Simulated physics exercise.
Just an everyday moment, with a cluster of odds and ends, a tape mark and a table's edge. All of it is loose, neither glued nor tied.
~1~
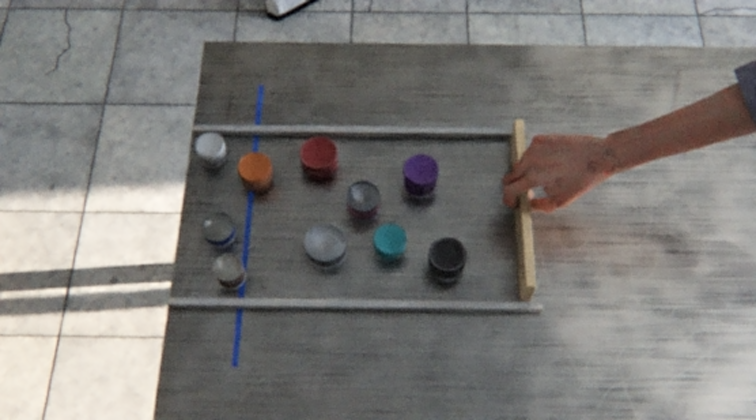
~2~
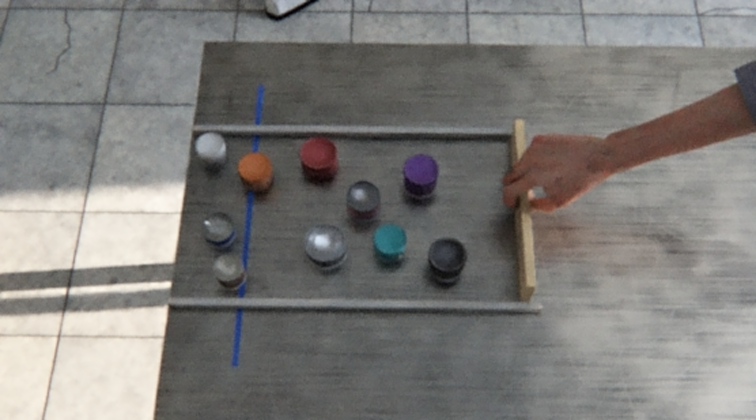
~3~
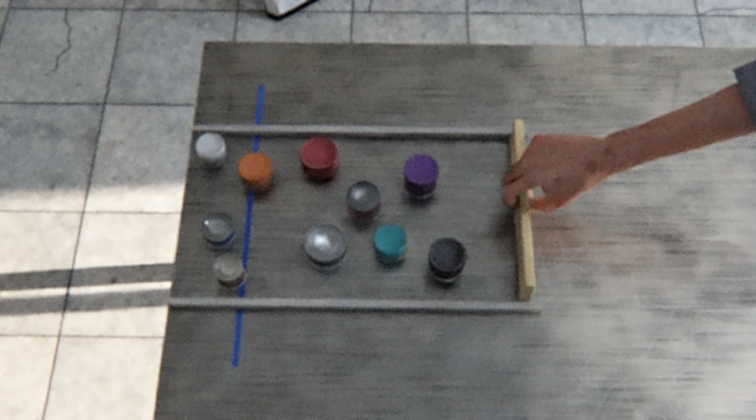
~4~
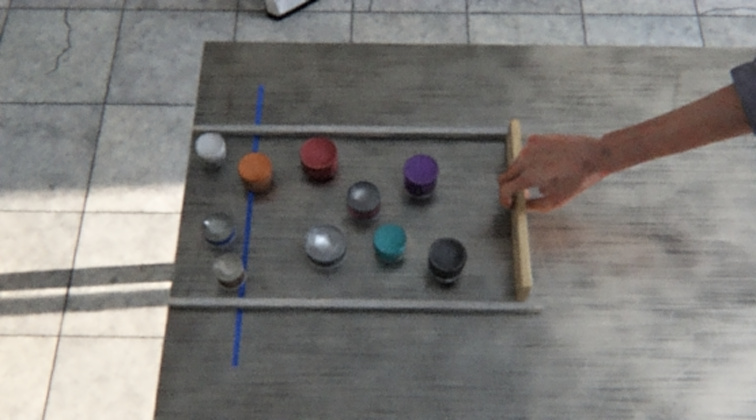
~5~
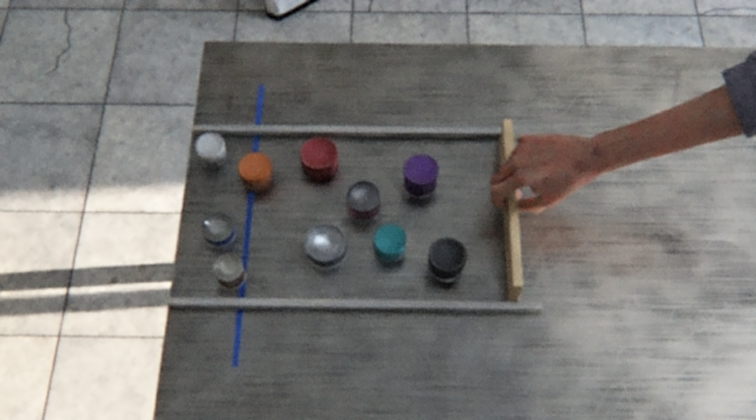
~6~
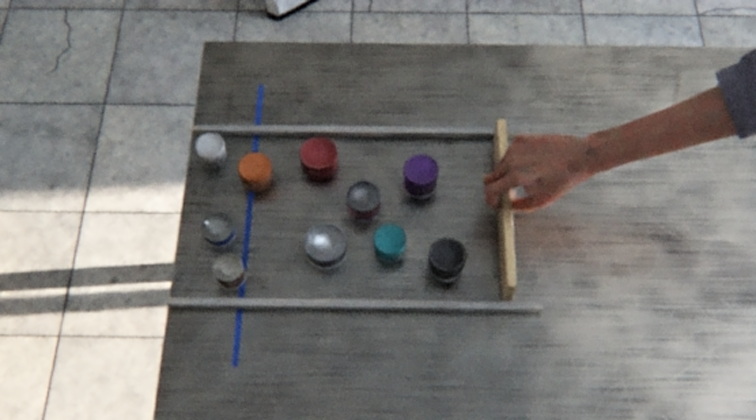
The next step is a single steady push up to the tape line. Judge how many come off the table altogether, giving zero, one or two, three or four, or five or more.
Most likely the sweep will knock nothing off.
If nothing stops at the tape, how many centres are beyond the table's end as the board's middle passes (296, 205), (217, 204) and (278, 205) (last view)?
0; 5; 0.
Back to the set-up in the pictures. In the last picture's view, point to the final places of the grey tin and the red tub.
First object: (194, 249); second object: (236, 145).
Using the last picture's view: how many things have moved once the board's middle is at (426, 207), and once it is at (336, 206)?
So 3, and at the other place 6.
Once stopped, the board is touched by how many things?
So the total is 5.
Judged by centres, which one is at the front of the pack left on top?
The one in question is the blue tin.
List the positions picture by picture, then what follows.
In the first picture, white tin (212, 151); blue tin (219, 229); brown pot (230, 272); board (522, 208); tape (249, 214).
In the second picture, blue tin (219, 230); pink tin (364, 201).
In the third picture, brown pot (230, 272); board (521, 208).
In the fourth picture, white tin (212, 151); purple tin (421, 177).
In the fifth picture, blue tin (219, 230); red tub (319, 159).
In the sixth picture, white tin (212, 151); blue tin (219, 230); brown pot (230, 272); board (504, 208); tape (249, 214).
Soon after, none off yet; white tin at rest near (212, 151); blue tin at rest near (219, 230); brown pot at rest near (230, 272).
In the end, the number that fall off is zero.
